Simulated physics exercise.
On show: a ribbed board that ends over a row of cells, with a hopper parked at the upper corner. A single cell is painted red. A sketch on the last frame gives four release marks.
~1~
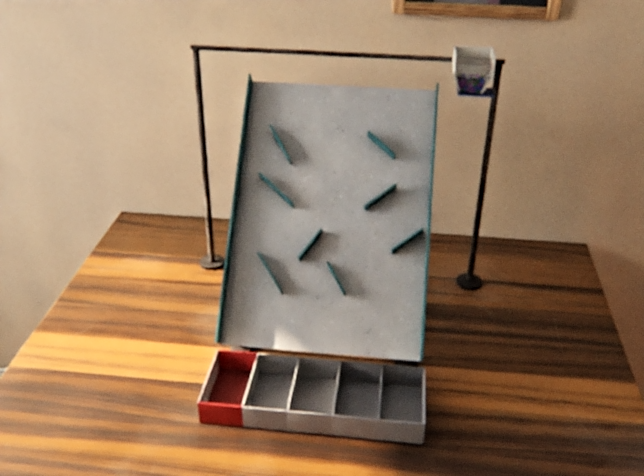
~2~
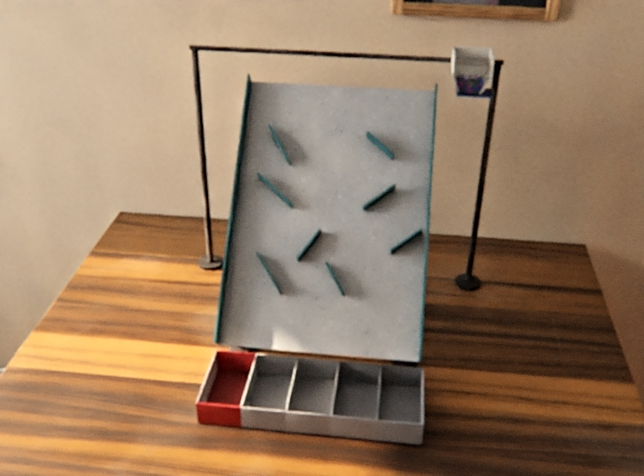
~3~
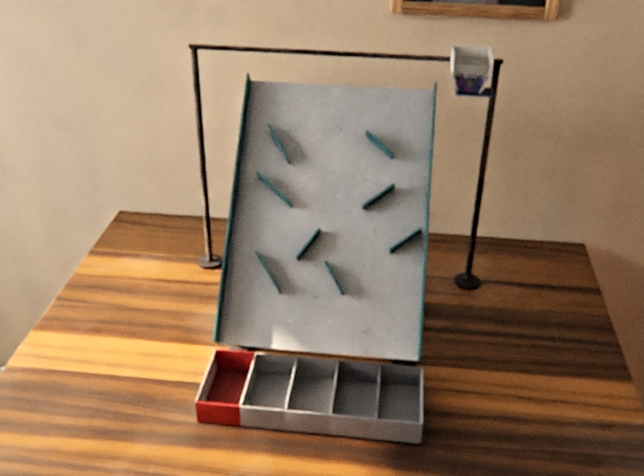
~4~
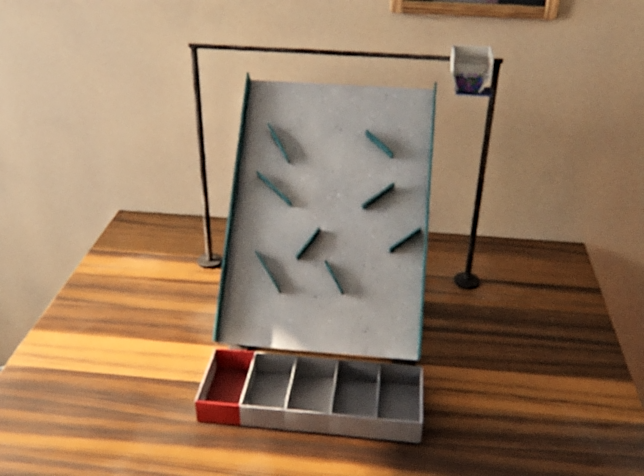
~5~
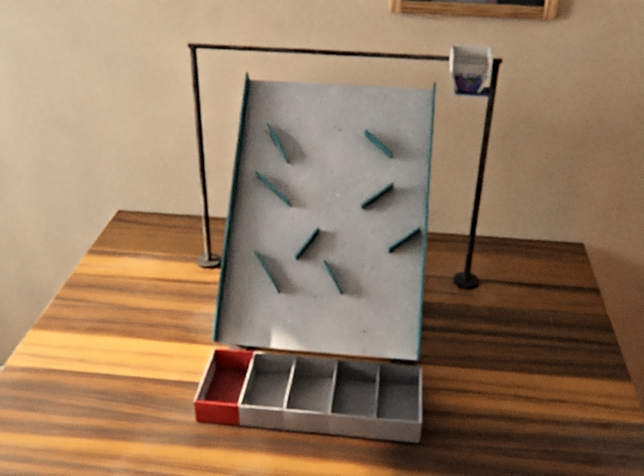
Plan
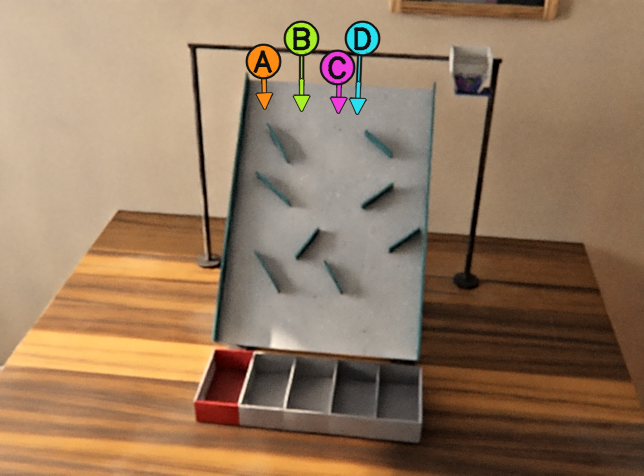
Nothing moves except for a very slight shift of the view, as a small hopper sits at the upper right above a tilted grey board with green ribs, and a row of five cells, the leftmost red, rests below on a striped wooden table.
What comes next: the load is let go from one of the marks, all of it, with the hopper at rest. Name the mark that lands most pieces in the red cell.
A.
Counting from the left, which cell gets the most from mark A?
The first from the left.
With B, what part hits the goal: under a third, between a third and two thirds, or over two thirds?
Under a third.
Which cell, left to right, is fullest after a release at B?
It is the third one.
On the marked copy, mark A meets the board at (264, 103); mark B meets the board at (301, 105); mark C meets the board at (338, 107); mark D meets the board at (357, 108).
For mark A, close to half in the red cell, close to a third in other cells, a small share outside the box.
For mark B, none at all in the red cell, all but a few in other cells, a small share outside the box.
For mark C, none at all in the red cell, the bulk in other cells, a small share outside the box.
For mark D, none at all in the red cell, the bulk in other cells, a small share held on the board, a small share outside the box.
